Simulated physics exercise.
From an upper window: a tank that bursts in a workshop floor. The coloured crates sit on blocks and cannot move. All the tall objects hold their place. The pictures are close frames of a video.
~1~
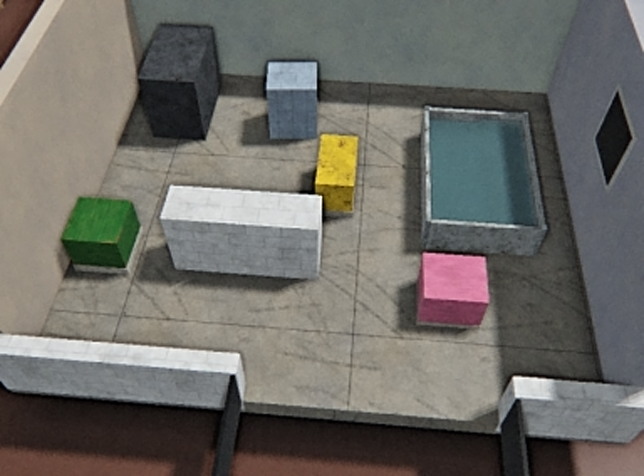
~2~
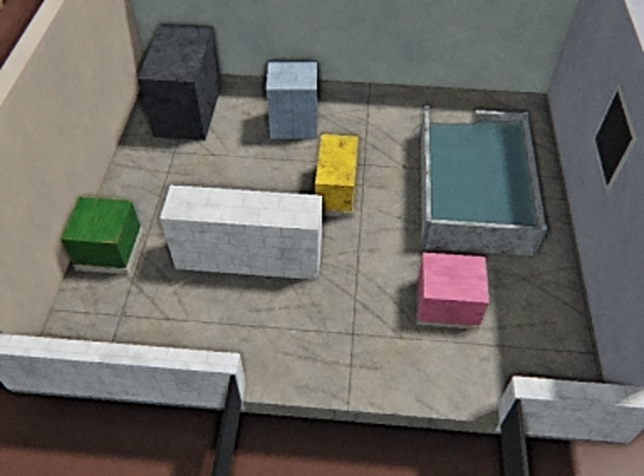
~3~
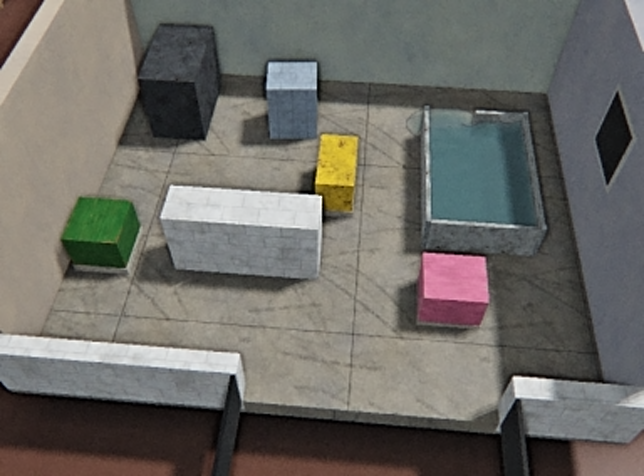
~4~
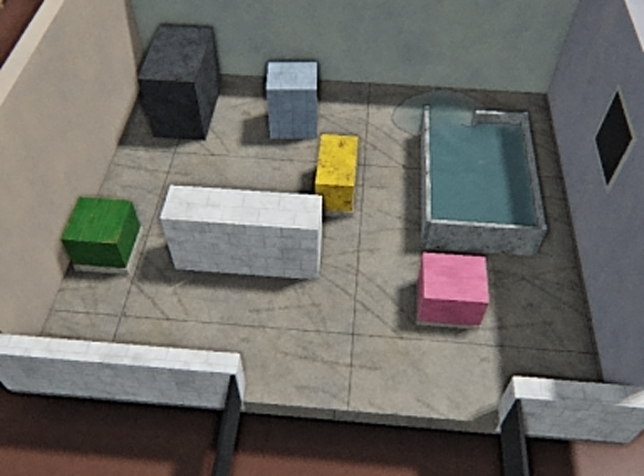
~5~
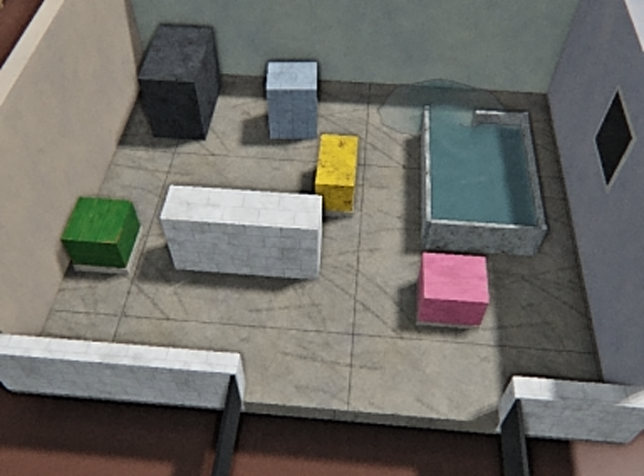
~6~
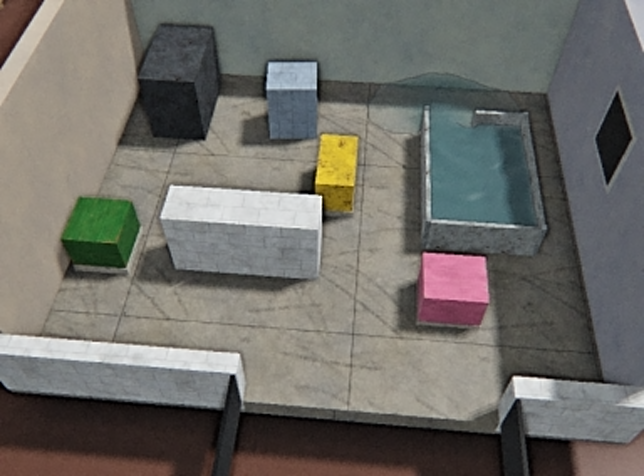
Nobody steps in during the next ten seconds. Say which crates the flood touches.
The yellow crate stays dry; the green crate stays dry; the pink crate stays dry.
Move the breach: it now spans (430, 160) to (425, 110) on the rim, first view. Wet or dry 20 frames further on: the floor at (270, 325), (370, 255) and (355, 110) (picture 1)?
In that order: No water, flooded, wet.
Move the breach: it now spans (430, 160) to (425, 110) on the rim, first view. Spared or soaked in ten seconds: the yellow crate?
My reading: Yellow is wetted.
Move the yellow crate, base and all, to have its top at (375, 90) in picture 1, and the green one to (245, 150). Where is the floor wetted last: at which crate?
It is the pink-painted one.
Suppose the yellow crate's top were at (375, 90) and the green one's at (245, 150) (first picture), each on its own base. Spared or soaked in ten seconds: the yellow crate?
My reading: The yellow crate is wetted.
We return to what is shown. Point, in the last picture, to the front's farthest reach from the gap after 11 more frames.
At about (209, 74).
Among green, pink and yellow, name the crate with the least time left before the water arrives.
I say the yellow one.
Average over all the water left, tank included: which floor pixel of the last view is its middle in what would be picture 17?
Near (451, 156).
A moment on, water covers 10 % of the floor; the yellow crate not reached, the green crate not reached, the pink crate not reached.
Next, water covers 20 % of the floor; the yellow crate not reached, the green crate not reached, the pink crate not reached.
Then, water covers 30 % of the floor; the yellow crate water round its plinth, the green crate not reached, the pink crate not reached.
Later, water covers 60 % of the floor; the yellow crate water round its plinth, the green crate water round its plinth, the pink crate water round its plinth.
In the end, water covers 95 % of the floor; the yellow crate stayed above the water, the green crate stayed above the water, the pink crate stayed above the water.
